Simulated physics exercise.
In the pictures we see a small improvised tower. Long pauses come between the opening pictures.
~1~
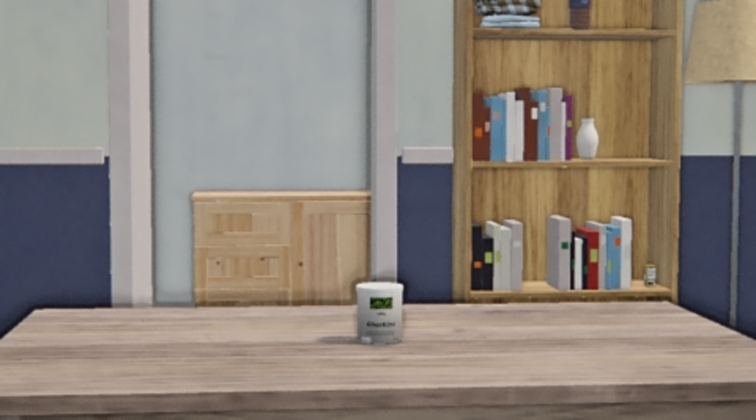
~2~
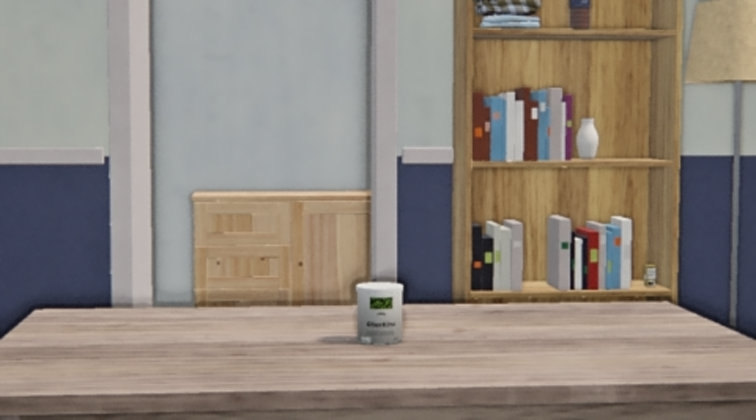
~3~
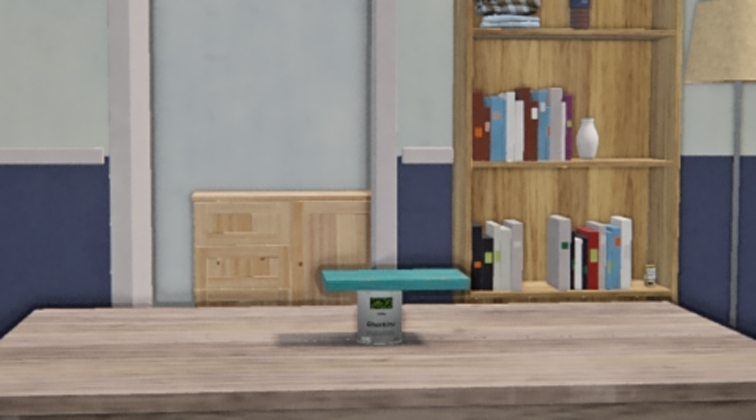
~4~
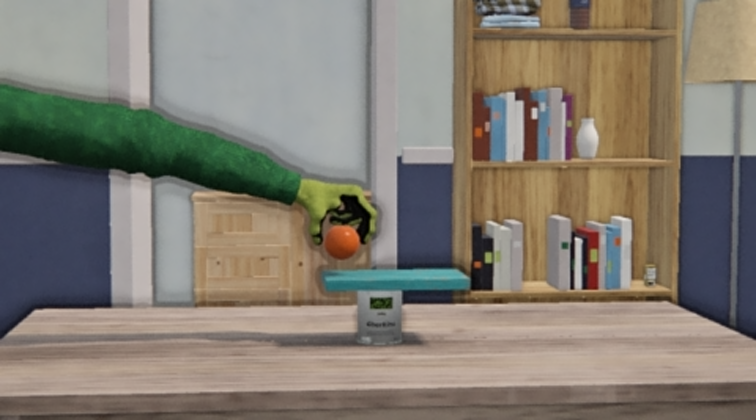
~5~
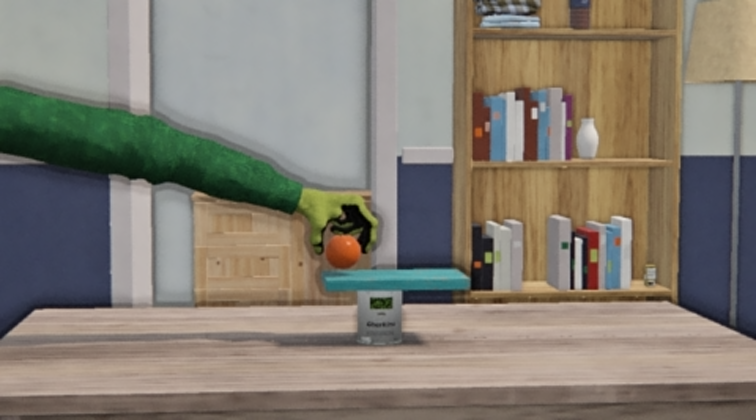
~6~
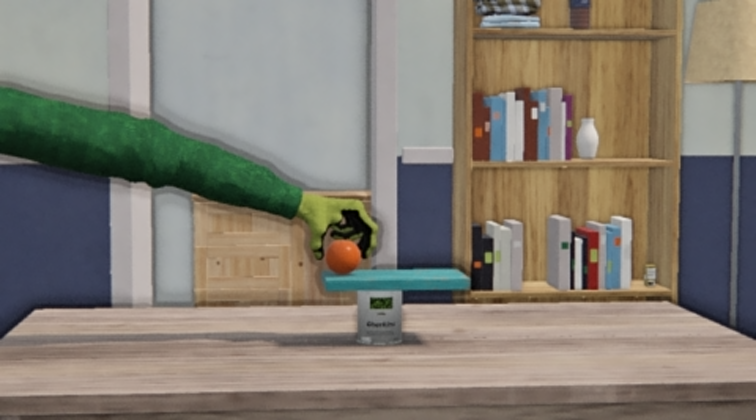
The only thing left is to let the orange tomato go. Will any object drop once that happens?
No.
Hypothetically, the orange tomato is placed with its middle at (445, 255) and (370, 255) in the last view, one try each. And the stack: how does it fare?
First case: It collapses; second case: It remains standing.
Then, 0.80 s past the last view, things are still on the move.
Then, 1.70 s past the last view, nothing moves.
Finally, all 3 still in place. Final places as the last picture's camera would see them, orange tomato near (342, 258). The stack holds.
